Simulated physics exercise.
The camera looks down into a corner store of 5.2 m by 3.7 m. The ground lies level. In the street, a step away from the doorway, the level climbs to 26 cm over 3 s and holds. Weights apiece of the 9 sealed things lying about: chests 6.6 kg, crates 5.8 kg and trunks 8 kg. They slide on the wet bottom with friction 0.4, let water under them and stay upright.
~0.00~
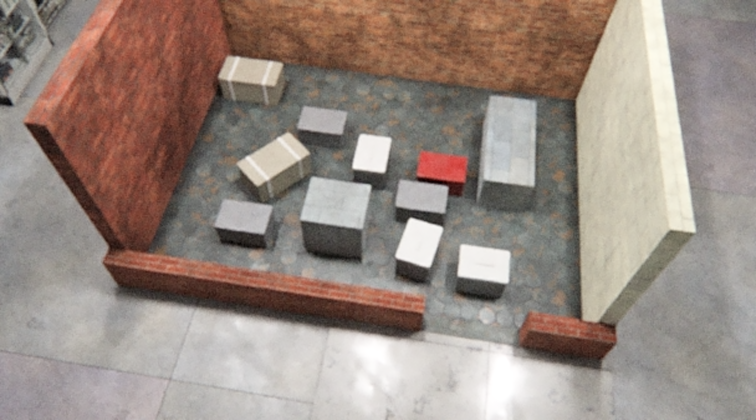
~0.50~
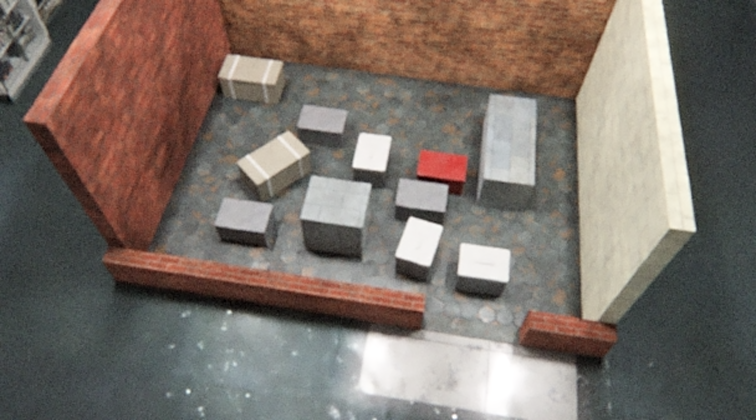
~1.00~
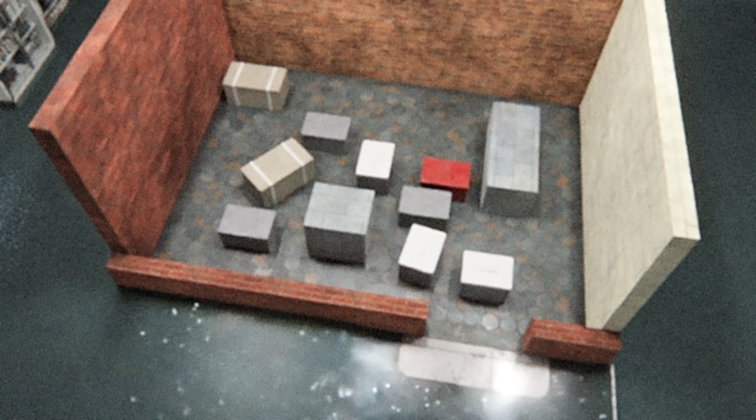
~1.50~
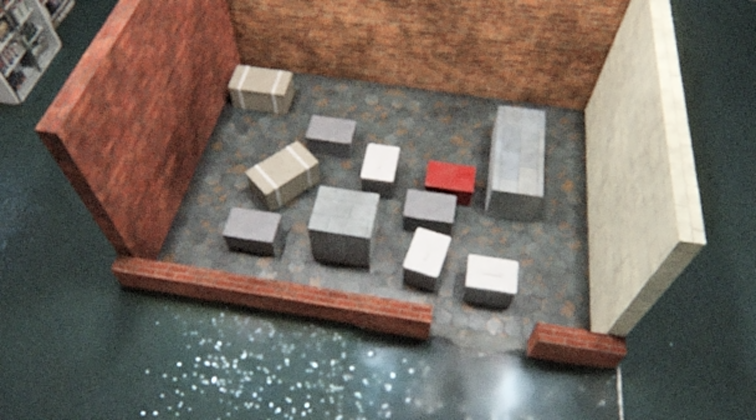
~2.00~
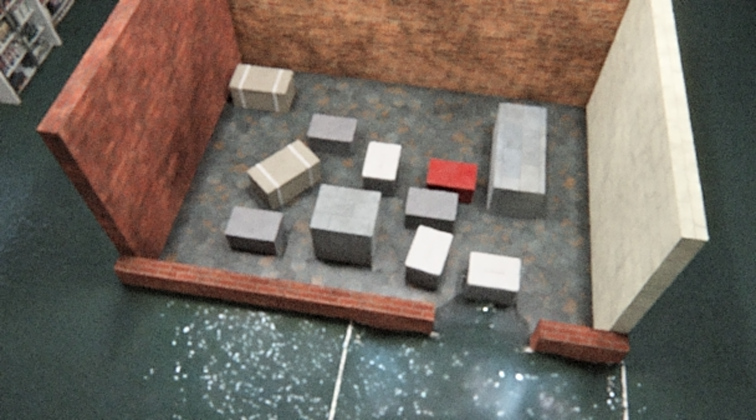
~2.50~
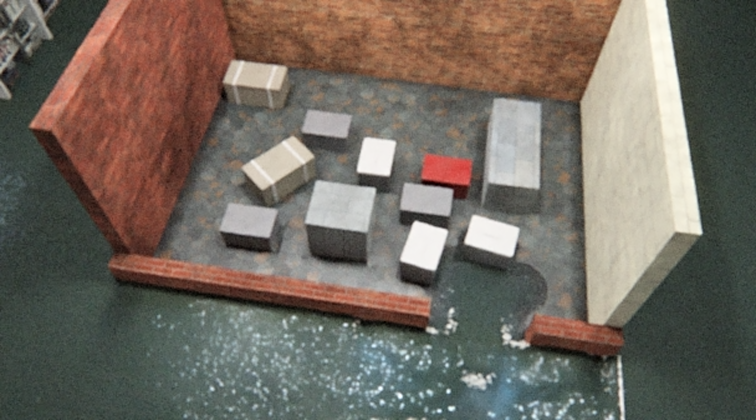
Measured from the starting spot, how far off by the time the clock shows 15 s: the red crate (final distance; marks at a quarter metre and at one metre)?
The red crate ends far away.
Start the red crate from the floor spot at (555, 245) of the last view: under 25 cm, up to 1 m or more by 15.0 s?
It travels far.
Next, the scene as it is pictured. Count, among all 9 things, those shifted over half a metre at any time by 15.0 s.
9 of them.
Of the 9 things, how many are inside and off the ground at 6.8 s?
3 of them.
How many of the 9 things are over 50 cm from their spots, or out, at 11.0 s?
By then 8.
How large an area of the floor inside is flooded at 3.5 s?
Some 4.5 m2.
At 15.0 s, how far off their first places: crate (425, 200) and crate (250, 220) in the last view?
In that order: 200 cm, 200 cm.
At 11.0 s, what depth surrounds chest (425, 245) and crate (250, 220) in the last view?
About 3 and 8 cm.
After 3.5 s the red crate is near (445, 153), 0.3 m from its start, aground; 1 afloat.
After 6.8 s the red crate is near (291, 67), 2.8 m from its start, afloat; 3 afloat.
After 11.0 s the red crate is near (163, 236), 3.5 m from its start, afloat; 8 afloat.
After 15.0 s the red crate is near (297, 252), 2.2 m from its start, afloat; 9 afloat.
